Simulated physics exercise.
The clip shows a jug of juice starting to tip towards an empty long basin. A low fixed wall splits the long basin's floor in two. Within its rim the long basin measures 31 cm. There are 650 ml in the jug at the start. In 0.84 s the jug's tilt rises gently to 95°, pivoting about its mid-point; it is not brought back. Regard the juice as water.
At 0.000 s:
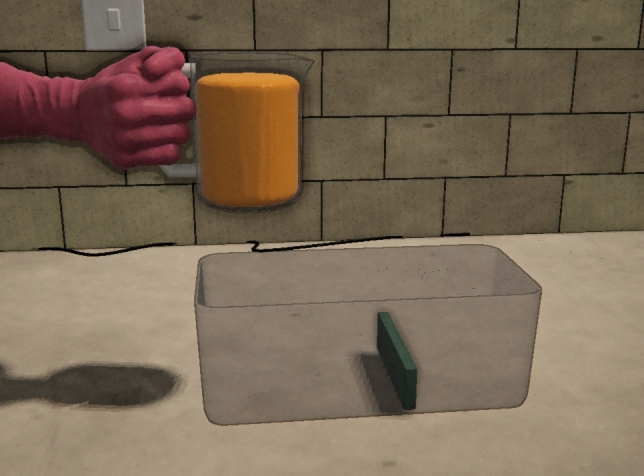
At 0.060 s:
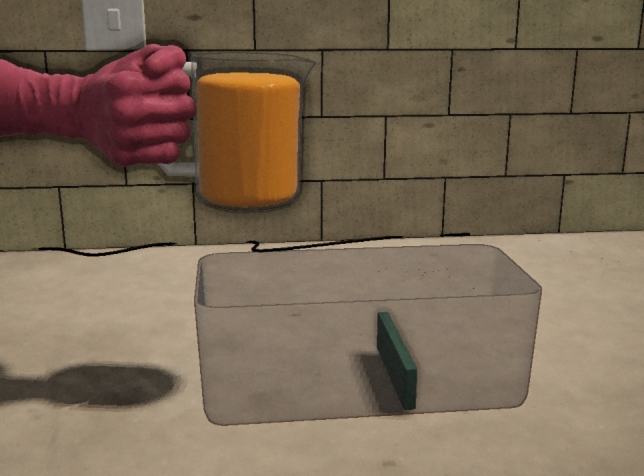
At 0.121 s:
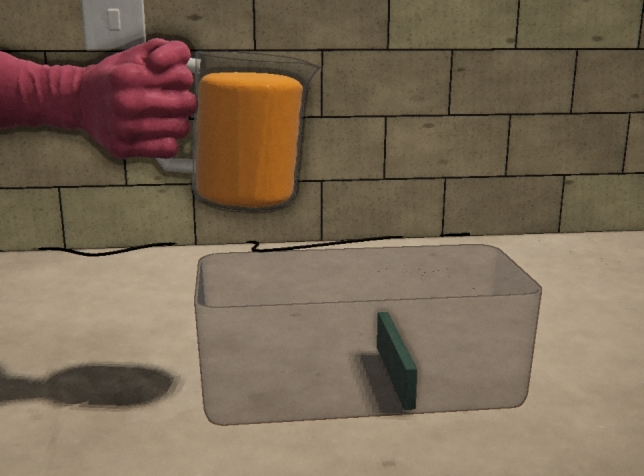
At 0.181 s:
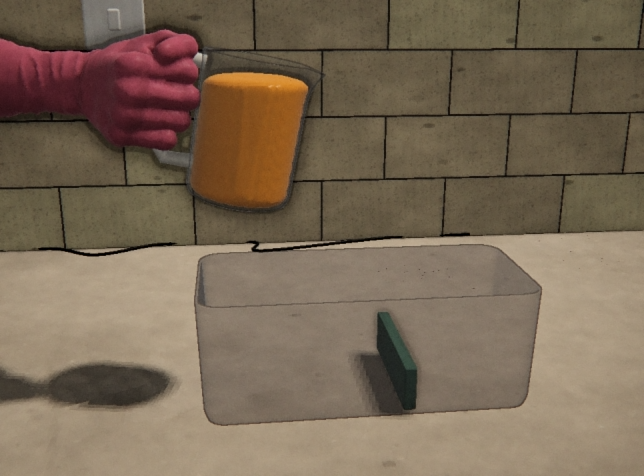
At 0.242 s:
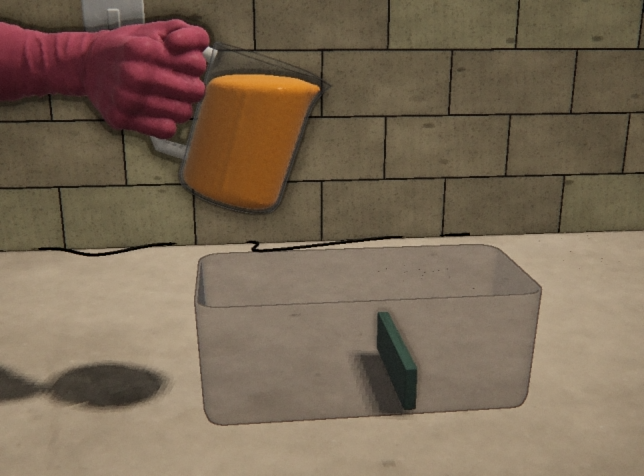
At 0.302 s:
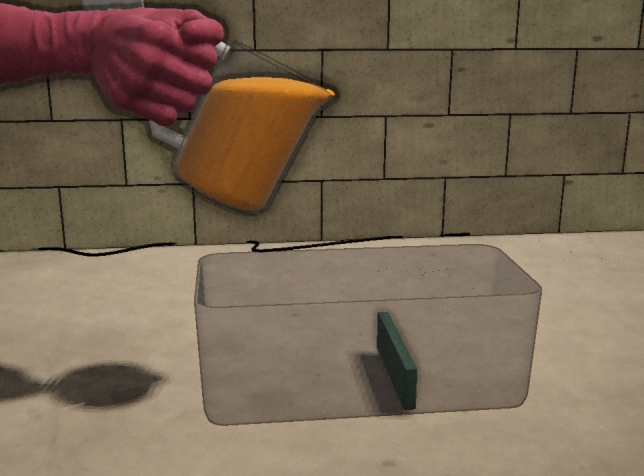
On a pale worktop by a brick wall, a pink-gloved hand tilting a jug of orange juice rightward above a clear basin.
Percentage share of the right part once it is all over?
75 per cent.
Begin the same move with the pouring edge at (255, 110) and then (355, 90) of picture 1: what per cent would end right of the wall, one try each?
Roughly 5 per cent the first time and 90 per cent the second.
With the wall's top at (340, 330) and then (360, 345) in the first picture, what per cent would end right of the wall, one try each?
95 in a hundred, followed by 95 in a hundred.
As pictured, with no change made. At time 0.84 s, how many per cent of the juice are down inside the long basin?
Some 46 percent of the total.
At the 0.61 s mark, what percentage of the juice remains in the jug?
I reckon about 74 in a hundred is still held.
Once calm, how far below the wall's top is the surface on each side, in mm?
Some 36 mm on the left and 10 mm on the right.
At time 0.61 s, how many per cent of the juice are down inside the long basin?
I reckon close to 7 percent of it.
Then, 0.61 s in, the tilt is 79° and 75 per cent is still to pour, 1 is left of the wall and 6 right of it.
Then, 0.84 s in, the tilt is 95° and 33 per cent is still to pour, 8 is left of the wall and 38 right of it.
Then, 1.08 s in, the tilt is 95° and 11 per cent is still to pour, 11 is left of the wall and 71 right of it.
Then, 1.34 s in, the tilt is 95° and 4 per cent is still to pour, 19 is left of the wall and 75 right of it.
Finally, 23 per cent lies left of the wall, 75 right of it and 1 outside.
